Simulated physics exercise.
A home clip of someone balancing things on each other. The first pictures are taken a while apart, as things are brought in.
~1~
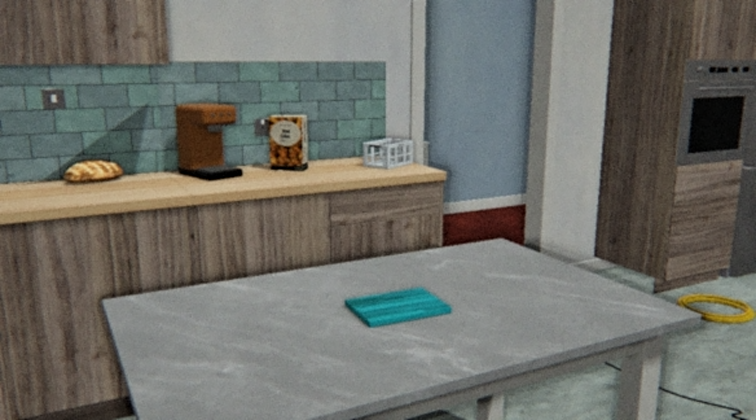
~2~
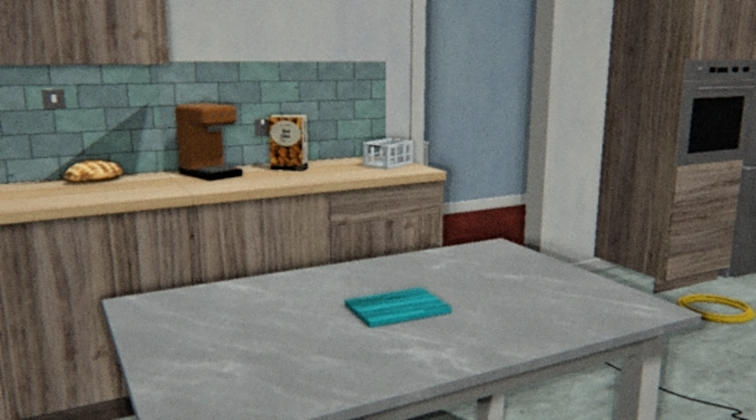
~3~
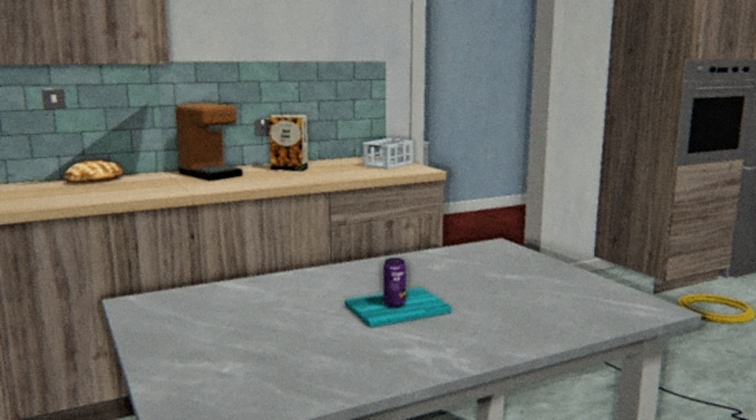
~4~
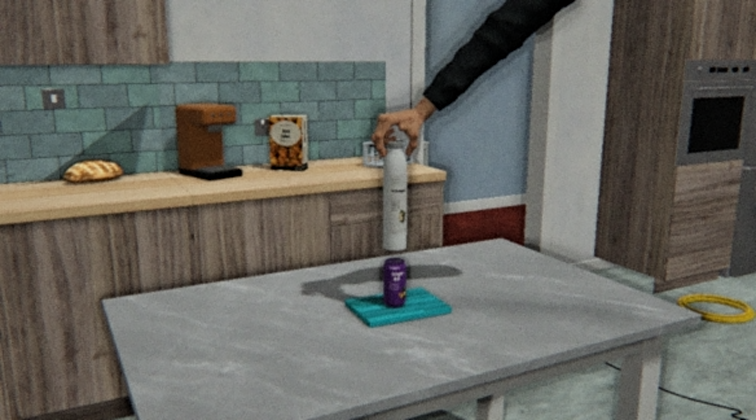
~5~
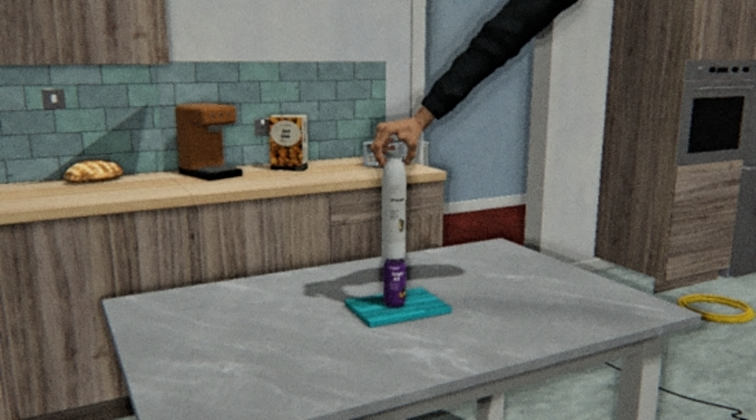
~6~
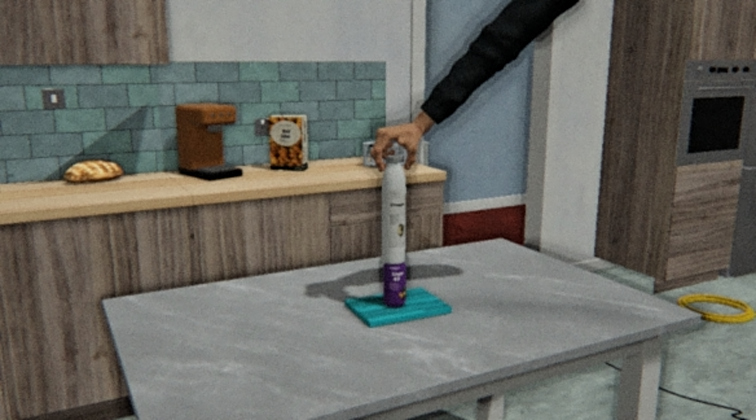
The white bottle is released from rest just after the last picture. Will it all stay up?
Outcome: The pile holds.
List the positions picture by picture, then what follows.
The last thing is not in view yet, in the first frame.
The last thing is not in view yet, in the second frame.
The last thing is not in view yet; purple can (395, 283), in the third frame.
Still above its spot; white bottle (395, 196); purple can (395, 283), in the fourth frame.
Still above its spot; white bottle (394, 205); purple can (395, 283), in the fifth frame.
Set down, still held; white bottle (394, 210); purple can (395, 283), in the sixth frame.
Then, 0.70 s past the last view, nothing moves.
Then, 1.60 s past the last view, things are still on the move.
Then, 2.60 s past the last view, nothing moves.
Finally, all 3 still in place. Final places as the last picture's camera would see them, white bottle near (394, 210). The pile keeps its balance.
